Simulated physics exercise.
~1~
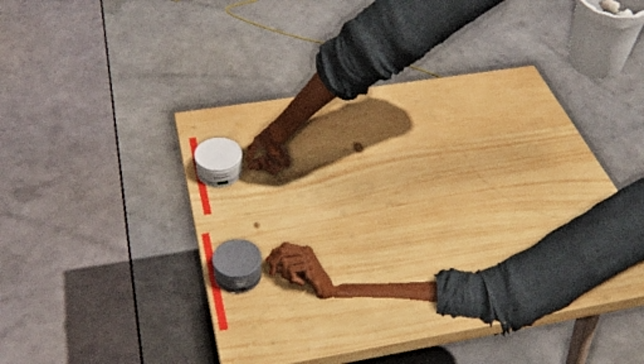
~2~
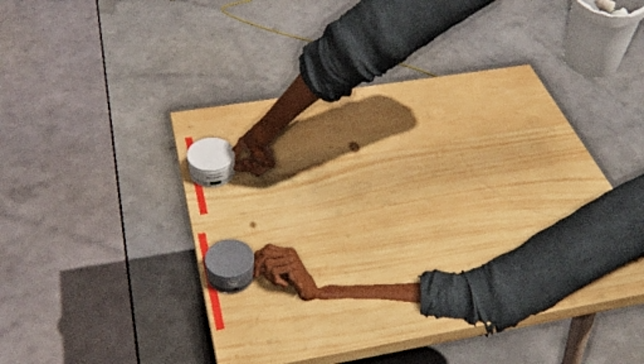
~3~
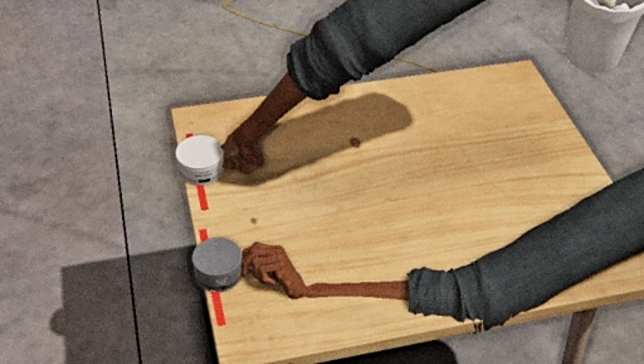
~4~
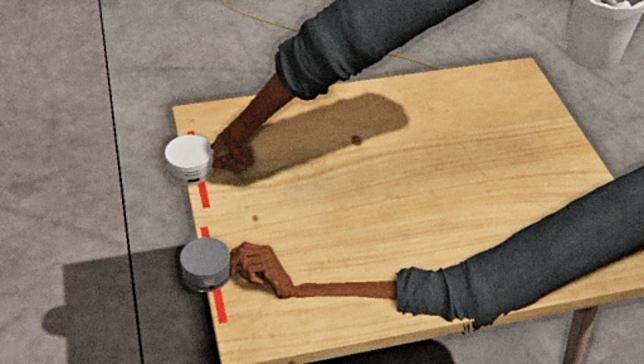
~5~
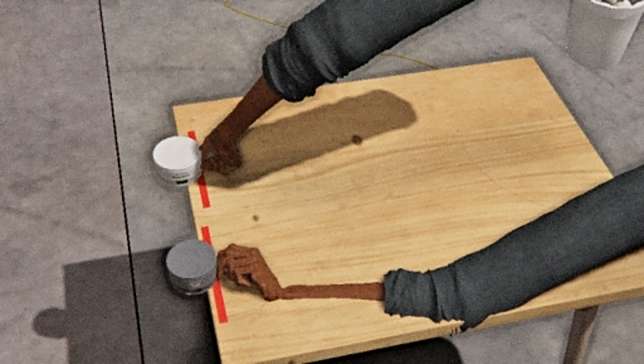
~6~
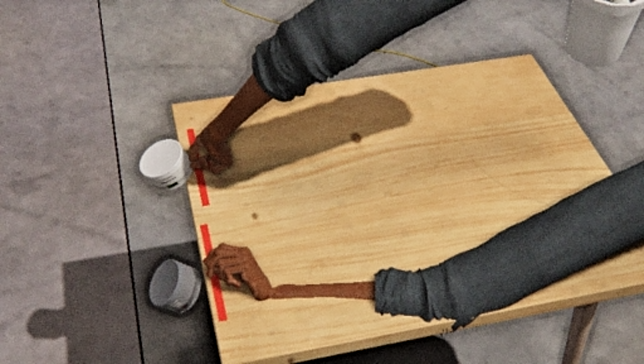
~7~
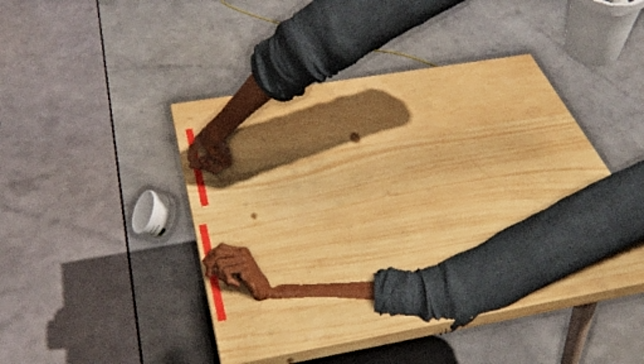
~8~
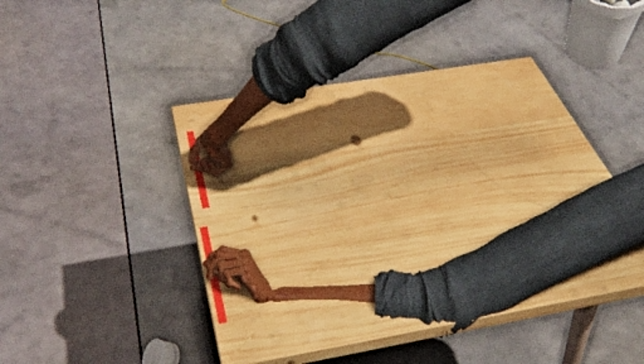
Two hands push a white tub and a grey tub left off the table's edge.
